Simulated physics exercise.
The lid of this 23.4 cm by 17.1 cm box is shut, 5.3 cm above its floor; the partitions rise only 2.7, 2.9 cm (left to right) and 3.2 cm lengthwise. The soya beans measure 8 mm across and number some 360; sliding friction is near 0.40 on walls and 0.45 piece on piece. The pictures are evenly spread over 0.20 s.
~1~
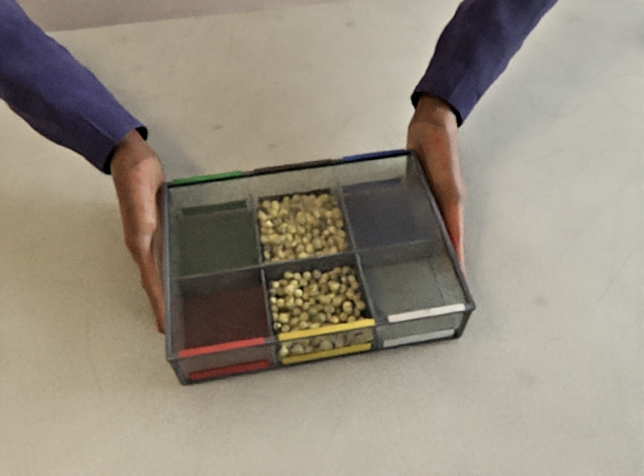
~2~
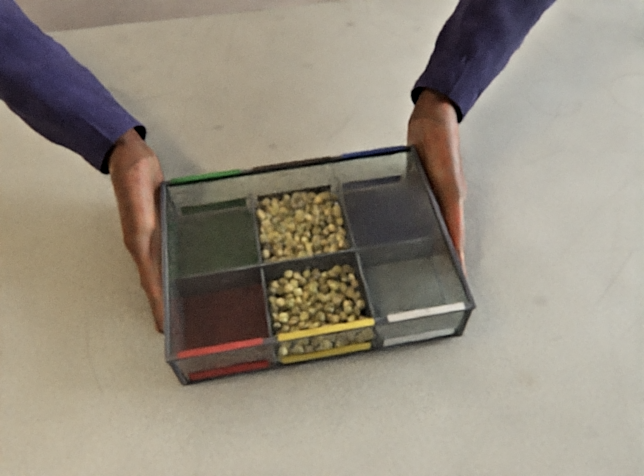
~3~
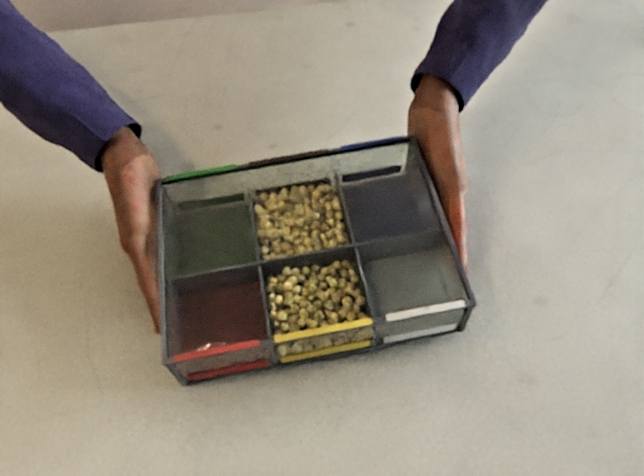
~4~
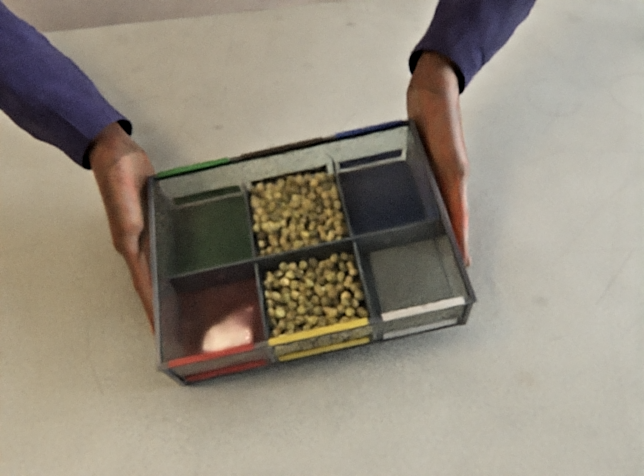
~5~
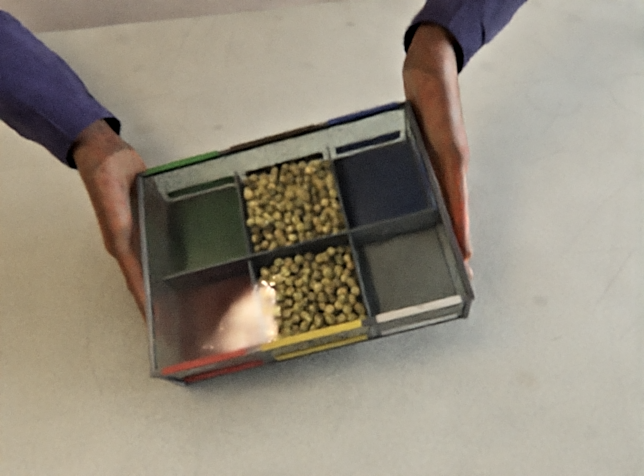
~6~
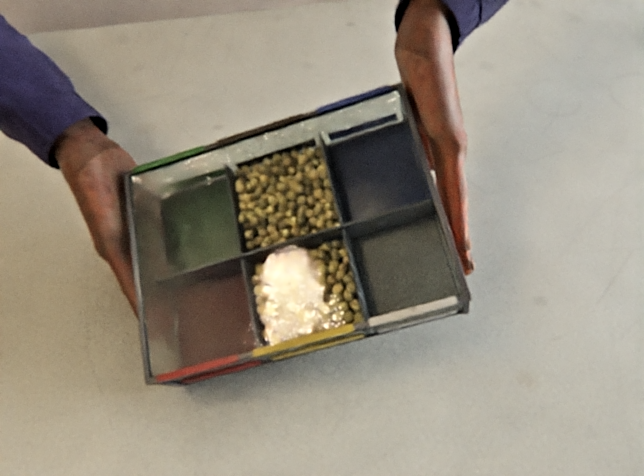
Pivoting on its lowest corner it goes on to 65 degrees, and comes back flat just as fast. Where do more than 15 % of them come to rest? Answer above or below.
Red compartment: Above; blue compartment: Below; green compartment: Below; yellow compartment: Above; white compartment: Below; black compartment: Above.
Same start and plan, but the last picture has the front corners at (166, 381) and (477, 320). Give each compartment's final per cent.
Red 10; blue 0; green 0; yellow 50; white 0; black 40.
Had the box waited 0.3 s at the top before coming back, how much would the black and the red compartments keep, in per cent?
Black 30; red 25.
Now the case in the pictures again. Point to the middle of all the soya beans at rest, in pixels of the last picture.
Near (284, 313).
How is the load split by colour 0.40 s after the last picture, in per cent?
Red 5, blue 0, green 5, yellow 45, white 0, black 45.
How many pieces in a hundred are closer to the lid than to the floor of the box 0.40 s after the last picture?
Some 30 per cent.
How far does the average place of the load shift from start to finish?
Some 5.0 cm.
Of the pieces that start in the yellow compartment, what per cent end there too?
Some 80 per cent.
Then, 0.40 s after the last picture, tilt 63 degrees; red 5 %, green 5 %, yellow 45 %, black 45 %.
Then, 0.66 s after the last picture, tilt 25 degrees; red 25 %, green 5 %, yellow 40 %, black 30 %.
Then, 1.03 s after the last picture, tilt 0 degrees; red 25 %, green 5 %, yellow 40 %, black 30 %.
In the end, red 25 %, blue 0 %, green 5 %, yellow 40 %, white 0 %, black 30 %.
